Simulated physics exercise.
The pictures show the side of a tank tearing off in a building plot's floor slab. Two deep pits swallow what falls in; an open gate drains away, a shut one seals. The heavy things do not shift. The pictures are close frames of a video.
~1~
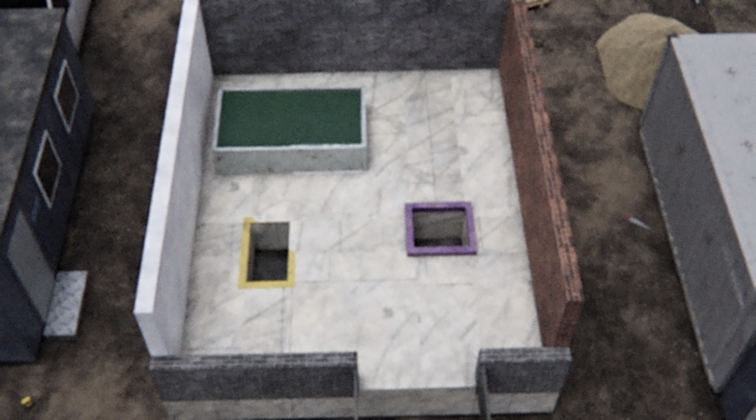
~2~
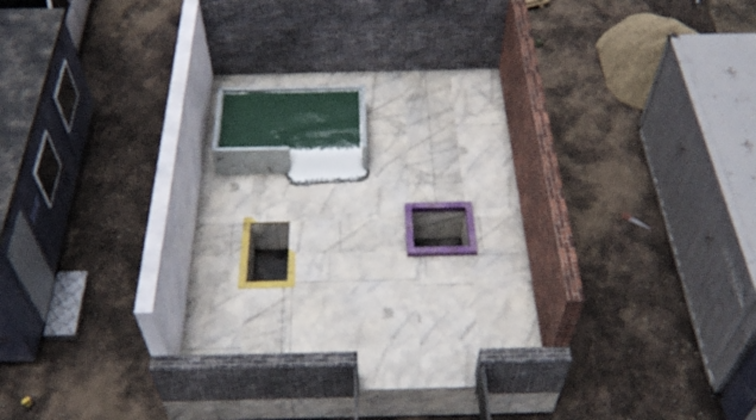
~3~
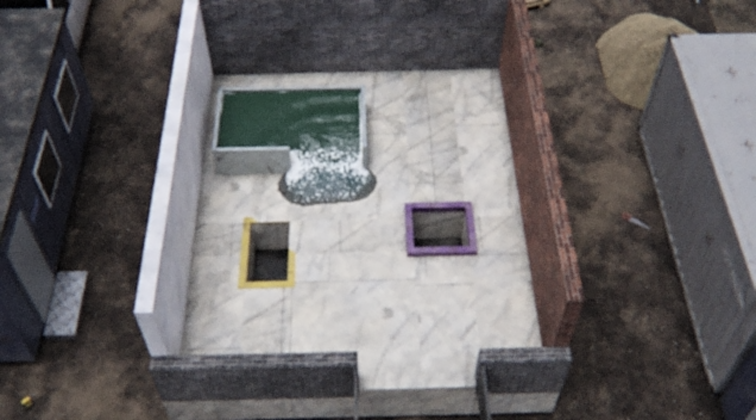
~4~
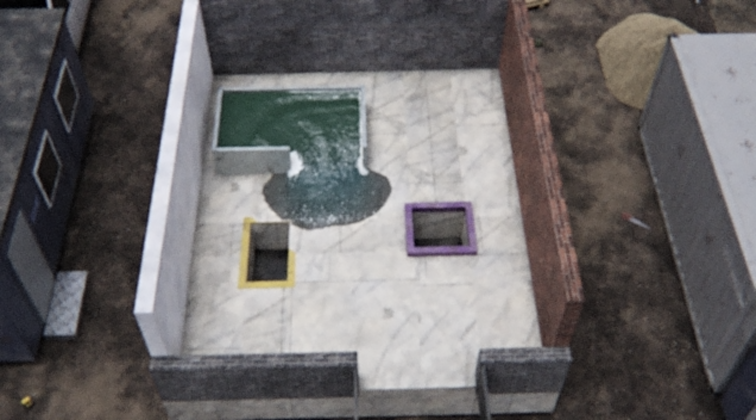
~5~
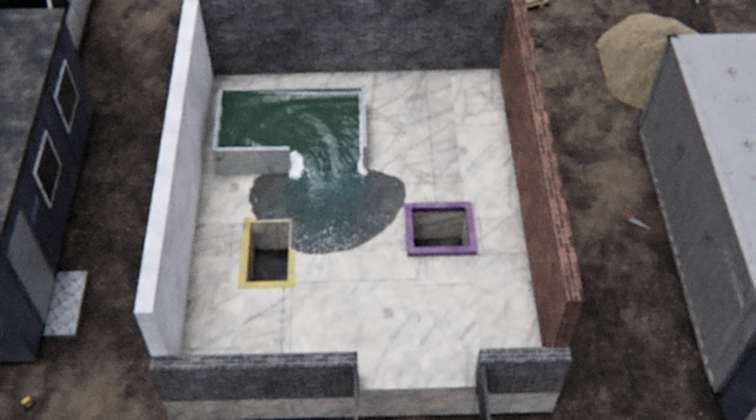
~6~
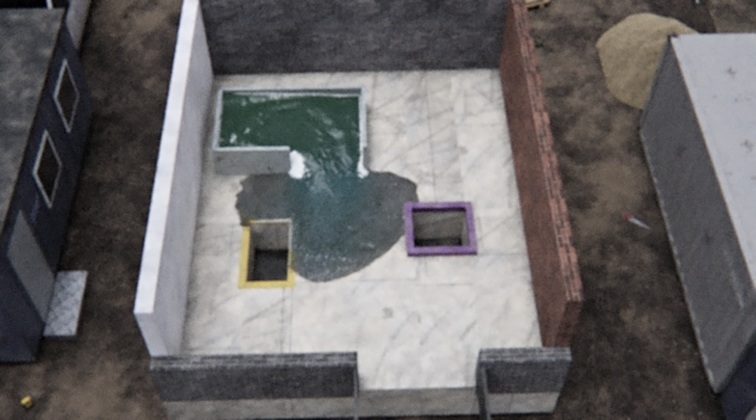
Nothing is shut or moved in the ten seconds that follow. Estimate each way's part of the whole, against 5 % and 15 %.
The gate takes over 15 %; the yellow pit takes over 15 %; the purple pit takes under 5 %.
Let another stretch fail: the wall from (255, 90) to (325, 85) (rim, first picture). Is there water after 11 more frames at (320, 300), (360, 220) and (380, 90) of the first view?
In that order: Dry, clear, under water.
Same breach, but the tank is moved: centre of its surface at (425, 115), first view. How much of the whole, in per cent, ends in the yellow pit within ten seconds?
Roughly, in per cent: Yellow 6.
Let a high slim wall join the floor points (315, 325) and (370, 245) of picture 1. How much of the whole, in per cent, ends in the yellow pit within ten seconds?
Roughly, in per cent: Yellow 25.
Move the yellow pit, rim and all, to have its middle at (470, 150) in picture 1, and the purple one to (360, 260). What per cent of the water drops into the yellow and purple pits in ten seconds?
In per cent: Yellow 2, purple 20.
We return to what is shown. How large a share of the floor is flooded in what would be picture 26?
Roughly 45 per cent.
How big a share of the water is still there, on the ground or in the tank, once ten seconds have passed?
I make it 44 per cent.
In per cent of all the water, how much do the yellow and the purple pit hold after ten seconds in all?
About 22 and 2 per cent.
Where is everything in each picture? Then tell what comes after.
The first frame shows the tank at (291, 120) is whole and still.
In the second frame, the front is at (291, 177), out from the gap at (327, 164).
In the third frame, water pours out at (327, 164) and has run to (290, 197).
In the fourth frame, water pours out at (327, 164) and has run to (303, 224).
In the fifth frame, the front is at (306, 249), out from the gap at (327, 164).
In the sixth frame, the front is at (312, 276), out from the gap at (327, 164).
A moment on, water covers 25 % of the floor; the gate 0 %, the yellow pit 3 %, the purple pit 0 %.
Next, water covers 40 % of the floor; the gate 3 %, the yellow pit 6 %, the purple pit 1 %.
Then, water covers 45 % of the floor; the gate 13 %, the yellow pit 10 %, the purple pit 2 %.
Later, water covers 55 % of the floor; the gate 25 %, the yellow pit 16 %, the purple pit 2 %.
In the end, water covers 60 % of the floor; the gate 33 %, the yellow pit 22 %, the purple pit 2 %.
